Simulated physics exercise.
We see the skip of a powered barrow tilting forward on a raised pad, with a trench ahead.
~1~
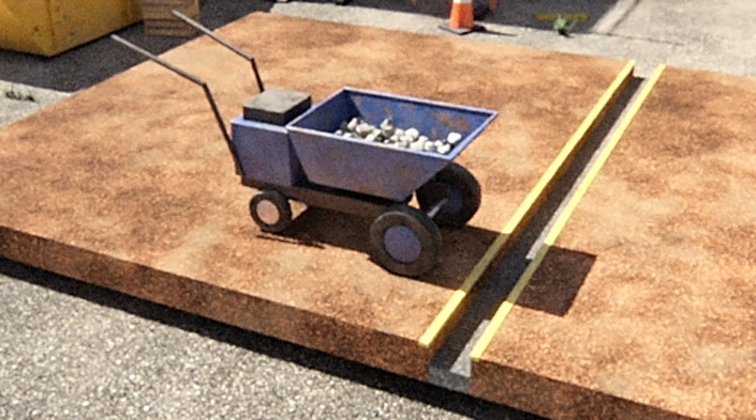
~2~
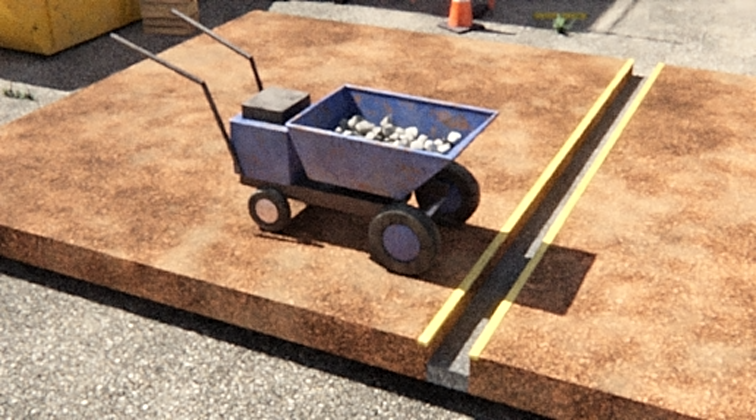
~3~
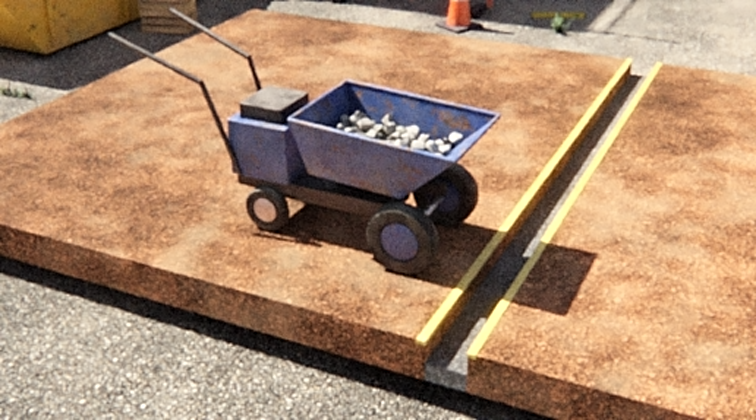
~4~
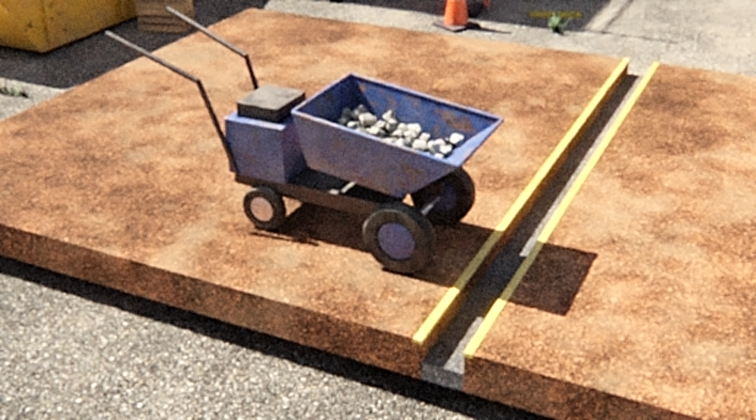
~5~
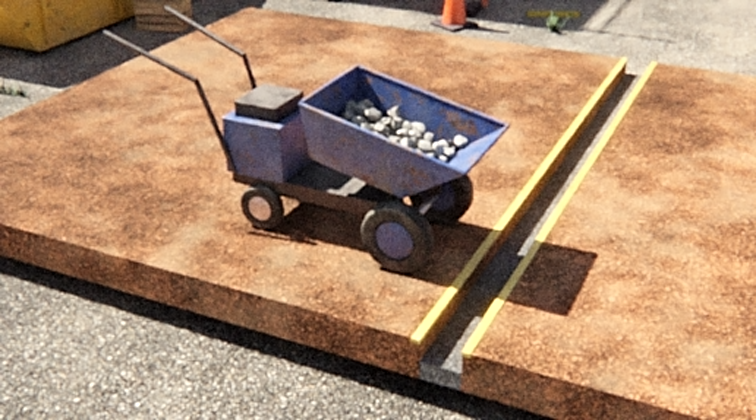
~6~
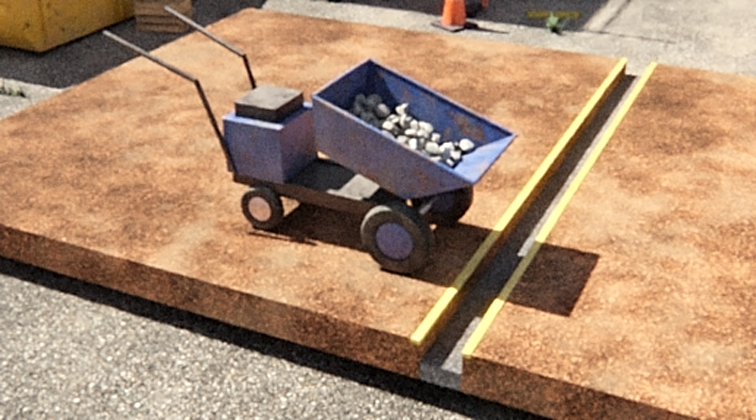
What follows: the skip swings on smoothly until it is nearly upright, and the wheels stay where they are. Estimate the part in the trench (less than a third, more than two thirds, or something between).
The trench ends with under a third of it.
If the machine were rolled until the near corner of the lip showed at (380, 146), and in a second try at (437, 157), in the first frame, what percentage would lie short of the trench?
First some 10, then 0 per cent.
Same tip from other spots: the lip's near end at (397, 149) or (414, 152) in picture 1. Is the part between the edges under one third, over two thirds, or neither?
First between a third and two thirds, then the middle third.
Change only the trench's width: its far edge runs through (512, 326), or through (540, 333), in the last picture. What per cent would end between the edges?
Roughly 40 per cent, and 70 per cent.
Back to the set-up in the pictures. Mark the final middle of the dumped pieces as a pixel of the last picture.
Around (572, 273).
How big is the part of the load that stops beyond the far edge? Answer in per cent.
Near 55 %.
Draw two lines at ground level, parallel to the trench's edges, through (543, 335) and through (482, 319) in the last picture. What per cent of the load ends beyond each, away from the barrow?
In turn 30 and 50 in a hundred.
Soon, skip tipped steeply; all in the skip.
A while on, skip tipped right over; most in the skip; about a quarter beyond it.
Towards the end, skip tipped right over; about half in the skip; a stray few in or heaped over the trench; about half beyond it.
Finally, skip tipped right over; about half in the skip; a stray few in or heaped over the trench; about half beyond it.
